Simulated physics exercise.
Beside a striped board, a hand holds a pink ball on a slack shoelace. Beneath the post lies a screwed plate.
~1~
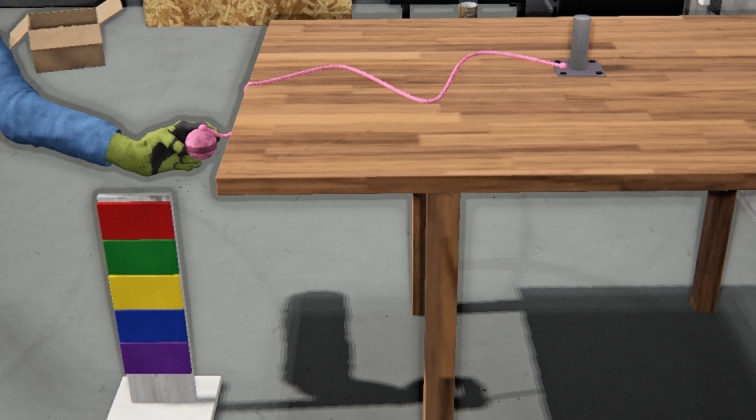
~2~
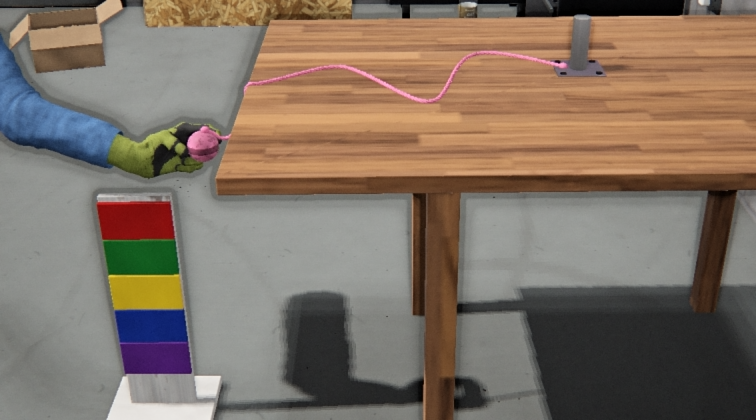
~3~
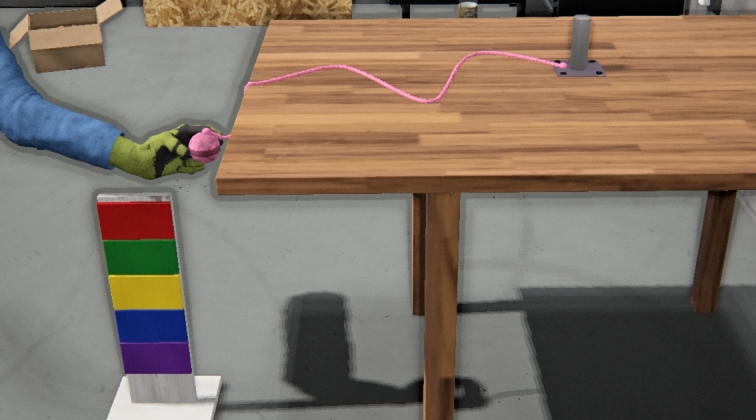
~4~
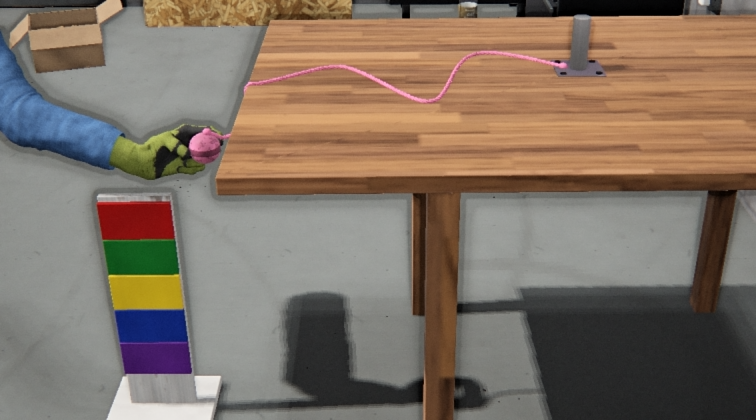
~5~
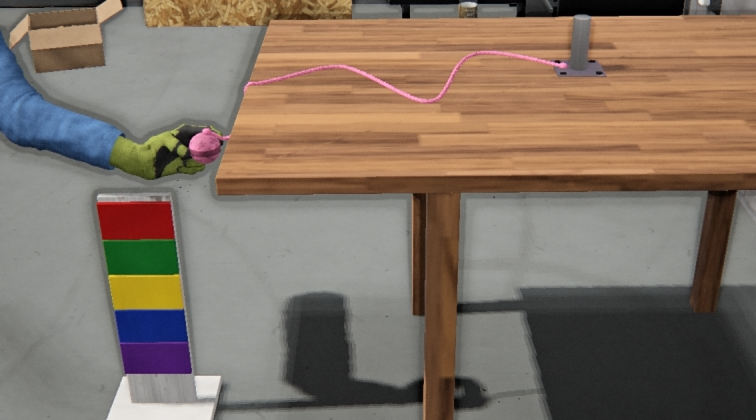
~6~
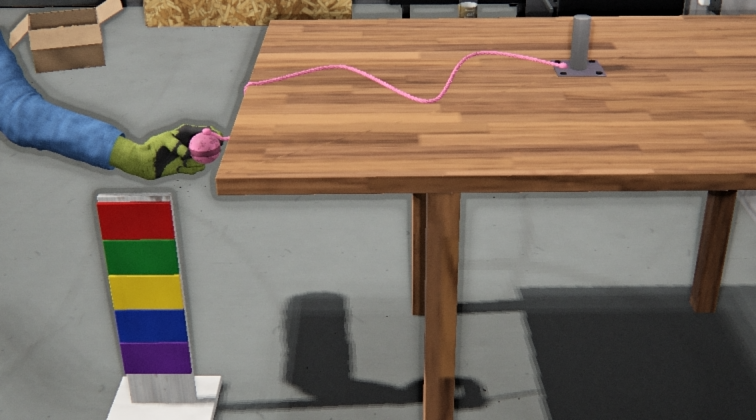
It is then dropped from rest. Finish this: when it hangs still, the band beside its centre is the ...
When it hangs still, the band beside its centre is the blue one.
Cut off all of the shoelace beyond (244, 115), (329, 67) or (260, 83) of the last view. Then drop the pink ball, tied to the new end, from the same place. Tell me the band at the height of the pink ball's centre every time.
First try: Yellow; second try: No band; third try: Green.
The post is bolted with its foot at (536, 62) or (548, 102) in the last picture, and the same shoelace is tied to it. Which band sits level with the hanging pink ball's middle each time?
For the first it would be purple, for the second purple.
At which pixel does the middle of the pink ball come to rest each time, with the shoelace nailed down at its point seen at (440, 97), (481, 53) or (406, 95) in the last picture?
It ends up near (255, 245) the first time, (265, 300) the second and (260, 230) the third.
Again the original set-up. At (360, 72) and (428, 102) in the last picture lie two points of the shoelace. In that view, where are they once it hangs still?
The first at (251, 126), the second at (315, 80).
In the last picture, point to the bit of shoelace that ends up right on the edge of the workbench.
You'll find it close to (383, 83).
Soon after, ball near (259, 301); level with yellow.
After that, ball near (270, 314); level with blue.
In the end, ball near (271, 318); level with blue. The blue one.
